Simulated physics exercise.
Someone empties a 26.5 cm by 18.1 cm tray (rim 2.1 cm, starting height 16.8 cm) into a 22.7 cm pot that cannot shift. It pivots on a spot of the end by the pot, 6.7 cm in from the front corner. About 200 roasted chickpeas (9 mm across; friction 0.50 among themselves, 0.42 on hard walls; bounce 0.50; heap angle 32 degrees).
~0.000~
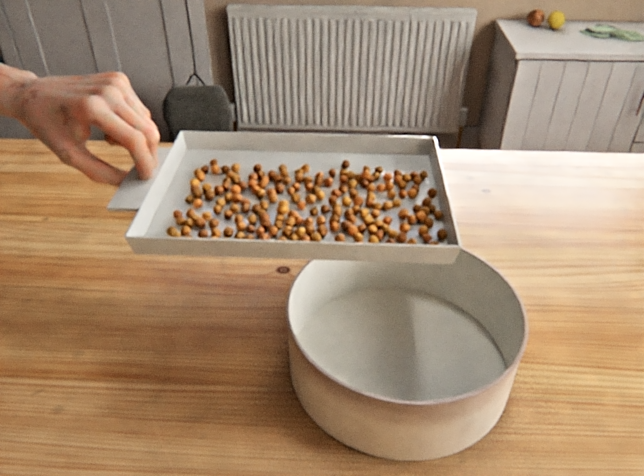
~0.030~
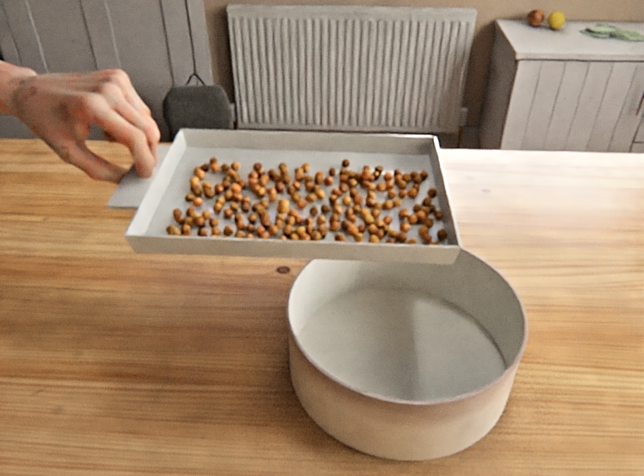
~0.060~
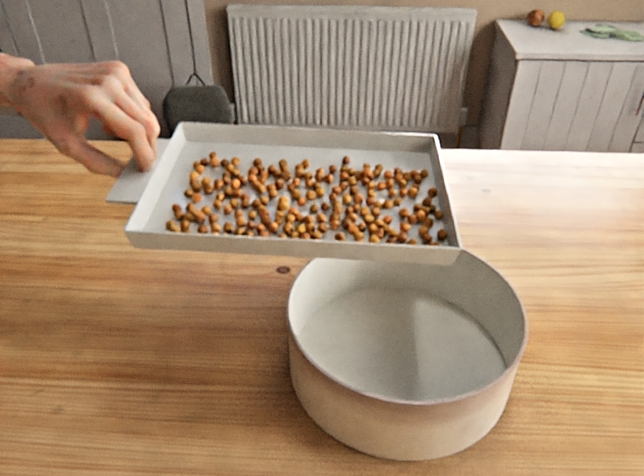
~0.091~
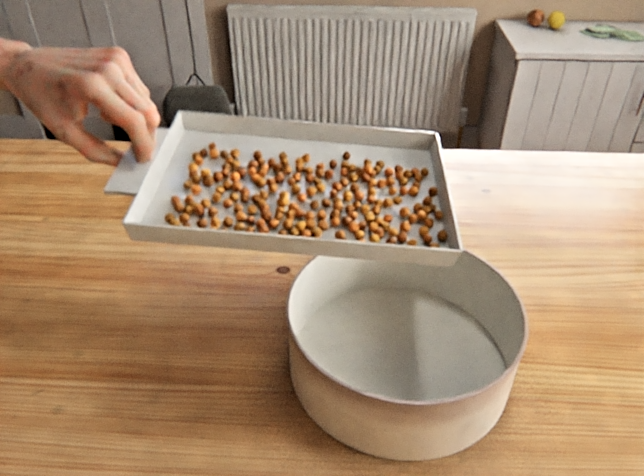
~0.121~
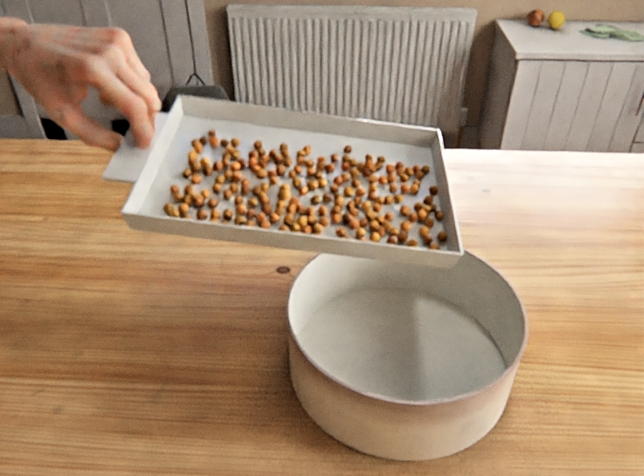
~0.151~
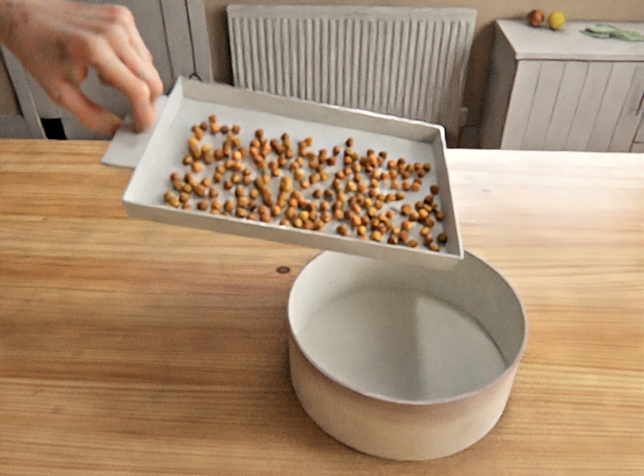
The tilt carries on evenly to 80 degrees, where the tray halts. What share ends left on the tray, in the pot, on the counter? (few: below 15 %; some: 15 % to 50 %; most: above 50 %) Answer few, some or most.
Left on the tray: Some; in the pot: Most; on the counter: Few.
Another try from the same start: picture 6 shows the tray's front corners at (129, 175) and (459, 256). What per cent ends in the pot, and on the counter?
Pot 60, counter 10.
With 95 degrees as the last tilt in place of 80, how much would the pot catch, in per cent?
It would be near 100 per cent.
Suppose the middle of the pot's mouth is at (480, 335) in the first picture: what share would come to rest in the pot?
About 70 per cent.
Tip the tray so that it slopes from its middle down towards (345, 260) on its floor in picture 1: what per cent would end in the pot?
About 10 per cent.
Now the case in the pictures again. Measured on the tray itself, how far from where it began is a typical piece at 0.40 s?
Some 3 cm.
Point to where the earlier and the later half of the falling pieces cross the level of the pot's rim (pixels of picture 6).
At about (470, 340), then at (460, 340).
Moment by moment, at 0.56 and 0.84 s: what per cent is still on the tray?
In turn: 100, 60.
After 0.40 s, tilt 47 degrees; the tray holds 100 %, the pot 0 %.
Then, at 0.56 s, tilt 70 degrees; the tray holds 100 %, the pot 0 %.
Then, at 0.84 s, tilt 80 degrees; the tray holds 60 %, the pot 30 %.
In the end, at 2.6 s, tray 25 %, pot 75 %, counter 0 %.
